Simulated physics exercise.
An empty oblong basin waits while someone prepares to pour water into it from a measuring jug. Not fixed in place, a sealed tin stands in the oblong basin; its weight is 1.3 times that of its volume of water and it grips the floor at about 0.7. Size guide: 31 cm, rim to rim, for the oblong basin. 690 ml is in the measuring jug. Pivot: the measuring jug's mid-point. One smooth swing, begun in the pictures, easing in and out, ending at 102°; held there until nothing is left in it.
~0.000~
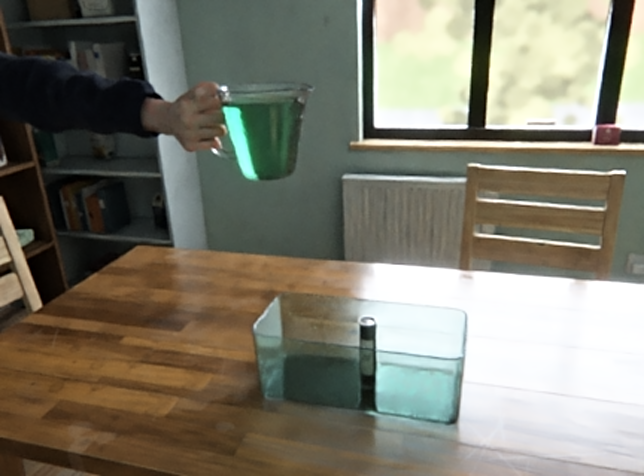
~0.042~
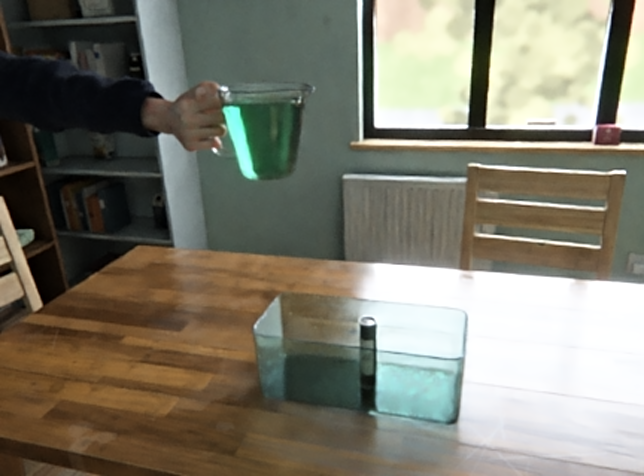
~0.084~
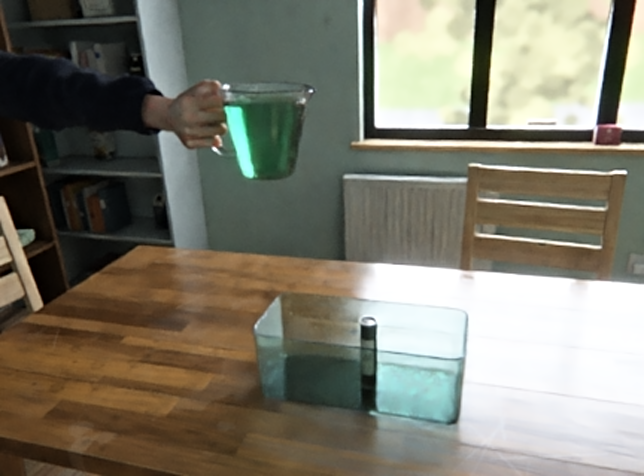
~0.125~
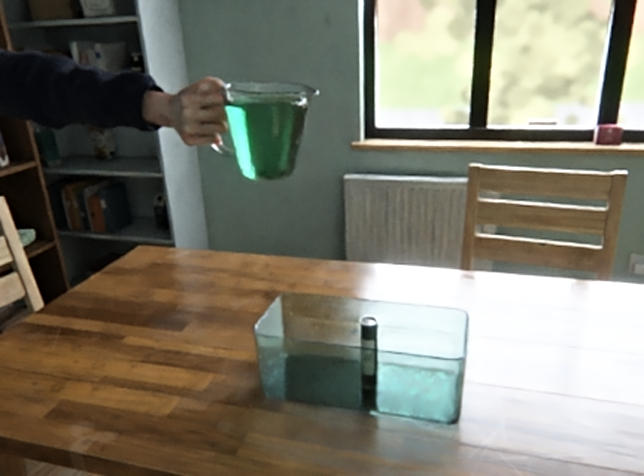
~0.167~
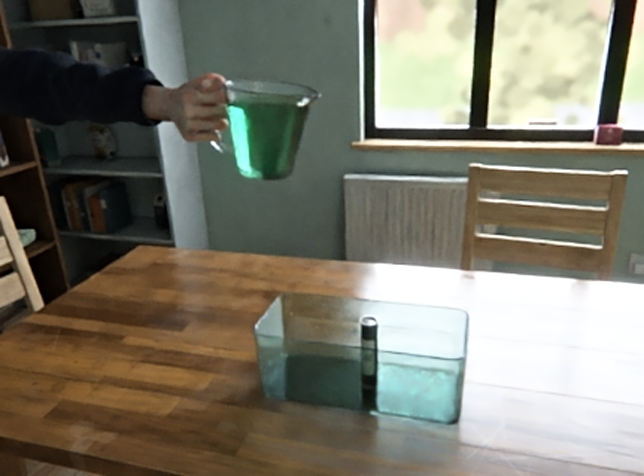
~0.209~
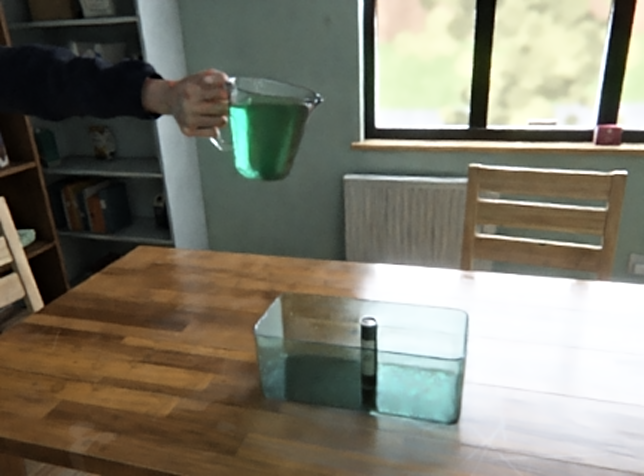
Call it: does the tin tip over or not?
It does not.
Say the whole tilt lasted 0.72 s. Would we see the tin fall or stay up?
Then the tin does not tip.
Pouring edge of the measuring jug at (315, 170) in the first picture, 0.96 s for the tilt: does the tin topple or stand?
It tumbles.
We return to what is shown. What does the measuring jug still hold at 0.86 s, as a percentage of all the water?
Close to 18 in a hundred.
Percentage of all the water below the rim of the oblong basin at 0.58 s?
Estimate - around 0 in a hundred parts.
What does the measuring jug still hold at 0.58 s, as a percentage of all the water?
Some 72 % of it is still there.
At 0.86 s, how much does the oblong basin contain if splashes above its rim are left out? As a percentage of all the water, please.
Around 44 in a hundred.
By 0.58 s the tilt is 68° and 72 per cent is still to pour; the tin stands where it began.
By 0.86 s the tilt is 99° and 18 per cent is still to pour; the tin stands where it began.
By 1.15 s the tilt is 102° and 0 per cent is still to pour; the tin stands where it began.
By 1.46 s the tilt is 102° and 0 per cent is still to pour; the tin stands where it began.
At rest the tin stands where it began.
